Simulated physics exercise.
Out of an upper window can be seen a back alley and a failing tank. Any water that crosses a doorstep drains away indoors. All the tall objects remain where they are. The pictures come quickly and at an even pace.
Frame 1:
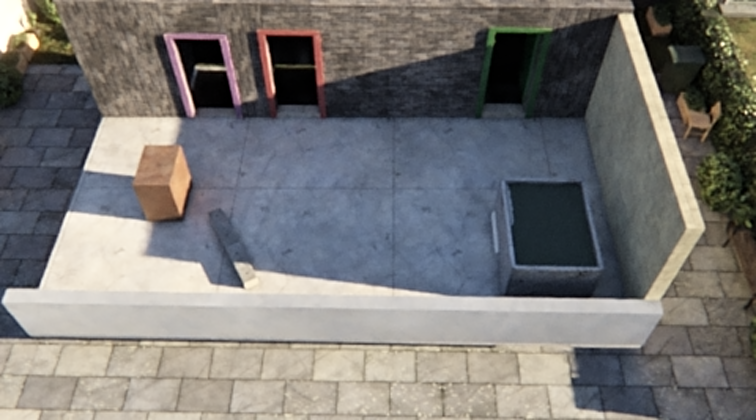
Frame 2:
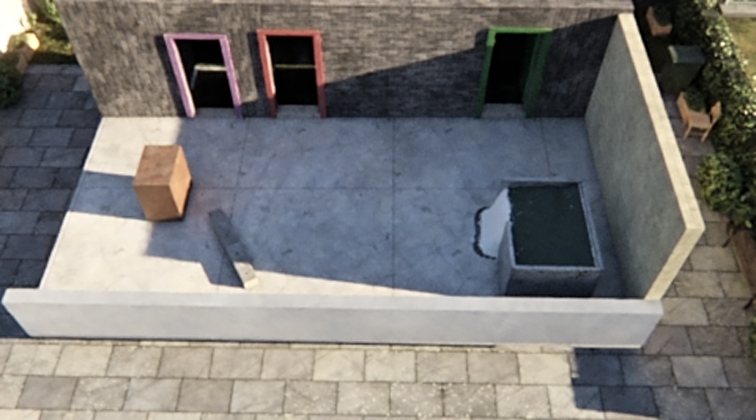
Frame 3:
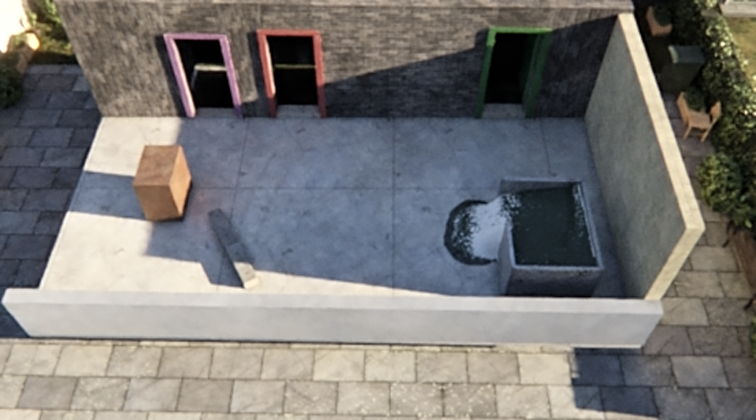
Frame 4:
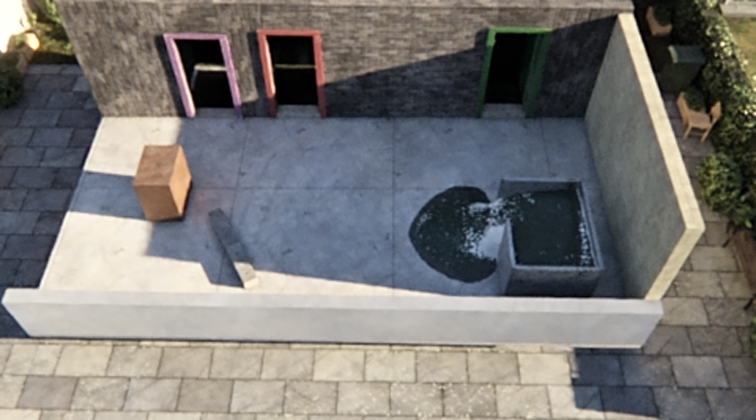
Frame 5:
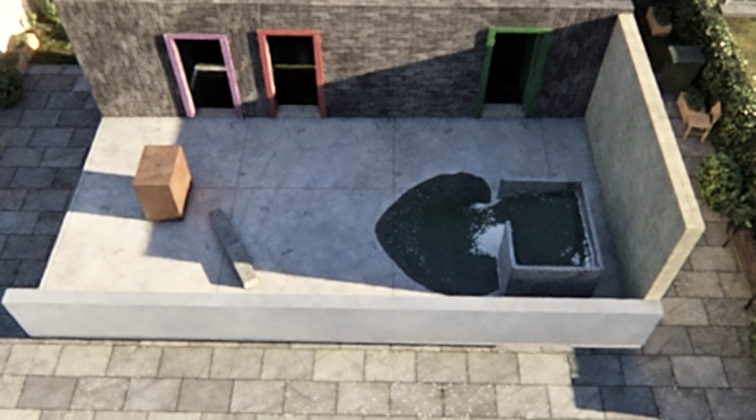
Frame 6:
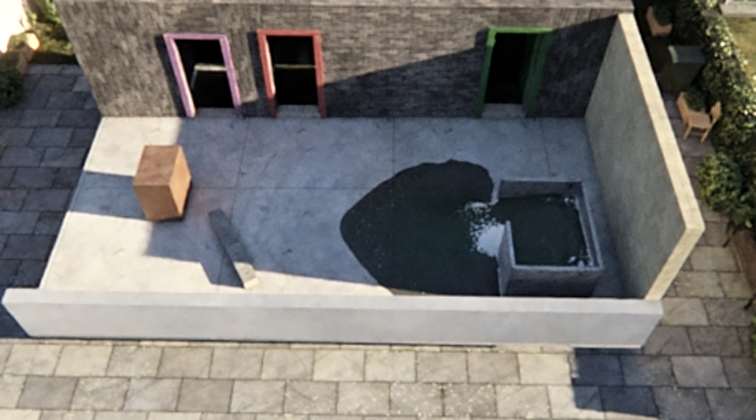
The clip shows a walled concrete yard with three coloured doorways, where a tank on the right opens on its left side and dark liquid pours out, spreading leftward across the floor in a widening pool.
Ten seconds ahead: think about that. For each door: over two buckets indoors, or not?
In the end the green door keeps it to two buckets; the purple door lets in beyond two buckets; the red door keeps it to two buckets.
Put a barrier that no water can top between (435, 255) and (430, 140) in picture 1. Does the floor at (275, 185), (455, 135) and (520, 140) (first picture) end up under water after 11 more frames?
Spared, submerged, then submerged.
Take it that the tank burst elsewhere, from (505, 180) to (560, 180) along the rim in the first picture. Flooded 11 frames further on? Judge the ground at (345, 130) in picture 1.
Submerged.
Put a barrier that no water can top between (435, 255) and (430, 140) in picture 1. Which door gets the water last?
My answer is the purple door.
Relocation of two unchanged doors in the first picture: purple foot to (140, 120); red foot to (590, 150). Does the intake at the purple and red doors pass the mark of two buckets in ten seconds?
The purple door overflows, and the red door falls short.
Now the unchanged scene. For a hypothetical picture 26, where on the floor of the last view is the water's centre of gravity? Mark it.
Point: (341, 212).
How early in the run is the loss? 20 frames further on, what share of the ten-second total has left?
I'd put it near 10 in a hundred.
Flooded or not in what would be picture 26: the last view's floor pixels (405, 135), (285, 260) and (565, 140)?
Point 1: Drenched; point 2: Drenched; point 3: Not wet.
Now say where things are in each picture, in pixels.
In the first picture, the tank at (549, 224) is whole and still.
In the second picture, the front is at (491, 209), out from the gap at (502, 221).
In the third picture, the front is at (450, 246), out from the gap at (502, 223).
In the fourth picture, water pours out at (501, 225) and has run to (413, 235).
In the fifth picture, the front is at (380, 230), out from the gap at (501, 225).
In the sixth picture, water pours out at (501, 224) and has run to (347, 219).
A moment on, water covers 40 % of the floor; the green door not reached, the purple door not reached, the red door not reached.
Next, water covers 55 % of the floor; the green door not reached, the purple door not reached, the red door wet at the sill, nothing in.
Then, water covers 65 % of the floor; the green door not reached, the purple door under two buckets in, the red door under two buckets in.
Later, water covers 70 % of the floor; the green door not reached, the purple door over two buckets in, the red door under two buckets in.
In the end, water covers 50 % of the floor; the green door not reached, the purple door over two buckets in, the red door under two buckets in.
